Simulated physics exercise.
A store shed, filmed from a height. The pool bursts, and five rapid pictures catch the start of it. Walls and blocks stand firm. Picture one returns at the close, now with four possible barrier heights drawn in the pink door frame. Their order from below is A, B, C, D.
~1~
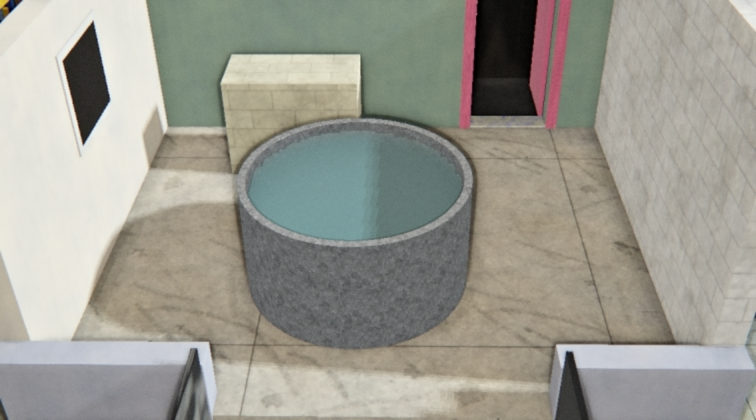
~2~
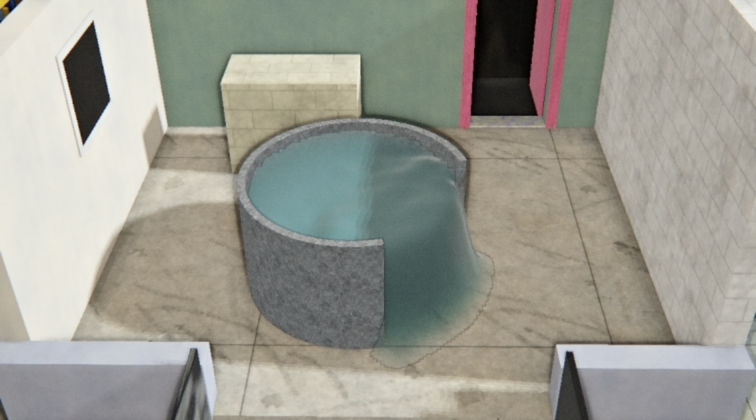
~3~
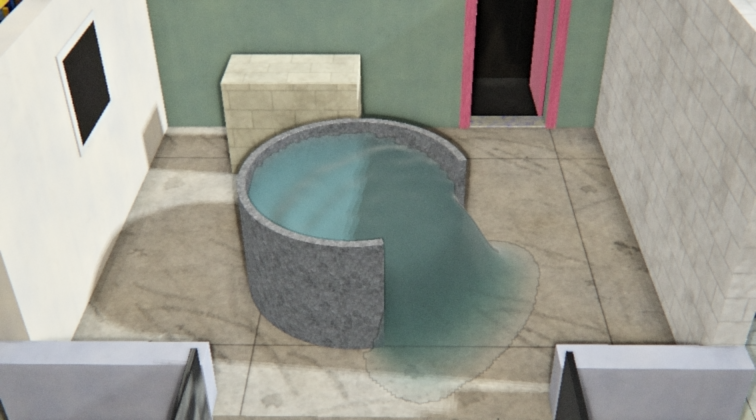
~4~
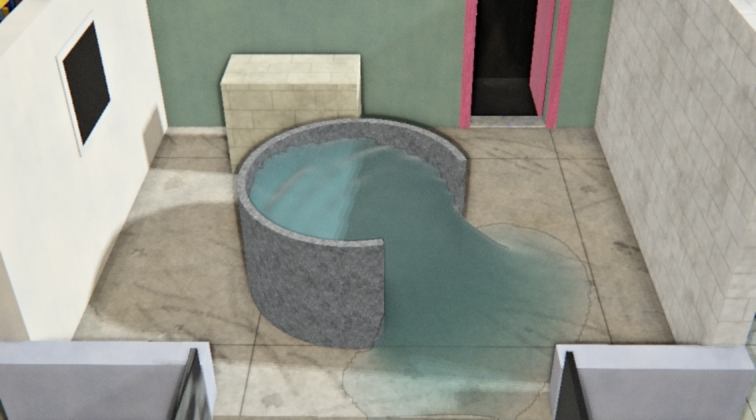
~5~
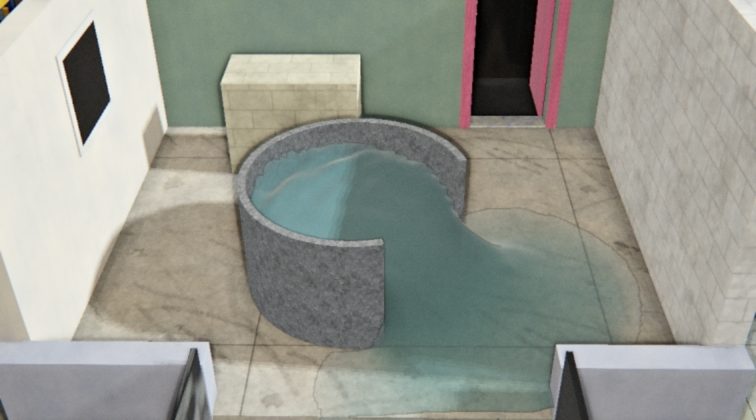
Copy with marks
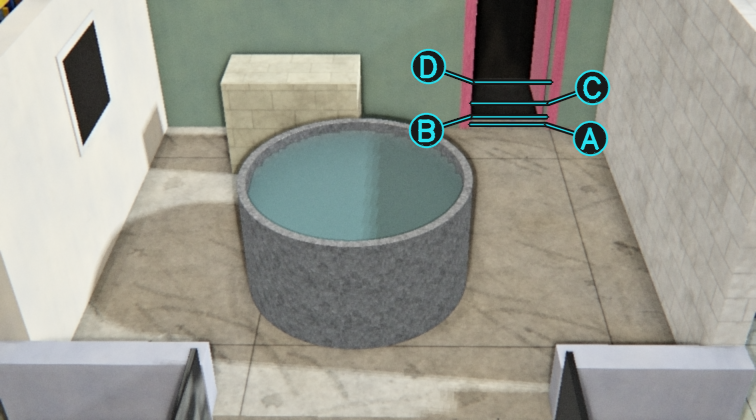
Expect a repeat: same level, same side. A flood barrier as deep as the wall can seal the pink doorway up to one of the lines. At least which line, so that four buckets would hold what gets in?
The limit is C.
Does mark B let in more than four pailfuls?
Yes.
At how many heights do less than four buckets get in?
Two of them.
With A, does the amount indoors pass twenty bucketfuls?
Yes.
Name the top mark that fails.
That is mark B.
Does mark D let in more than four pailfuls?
No, not at all.
On the marked copy, A at (508, 124); B at (508, 116); C at (509, 103); D at (511, 82); from the bottom up A, B, C, D.
Choosing A, dozens of bucketfuls pour in.
Choosing B, about 12 bucketfuls get in.
Choosing C, a splash gets over, under a bucket.
Choosing D, nothing gets over.
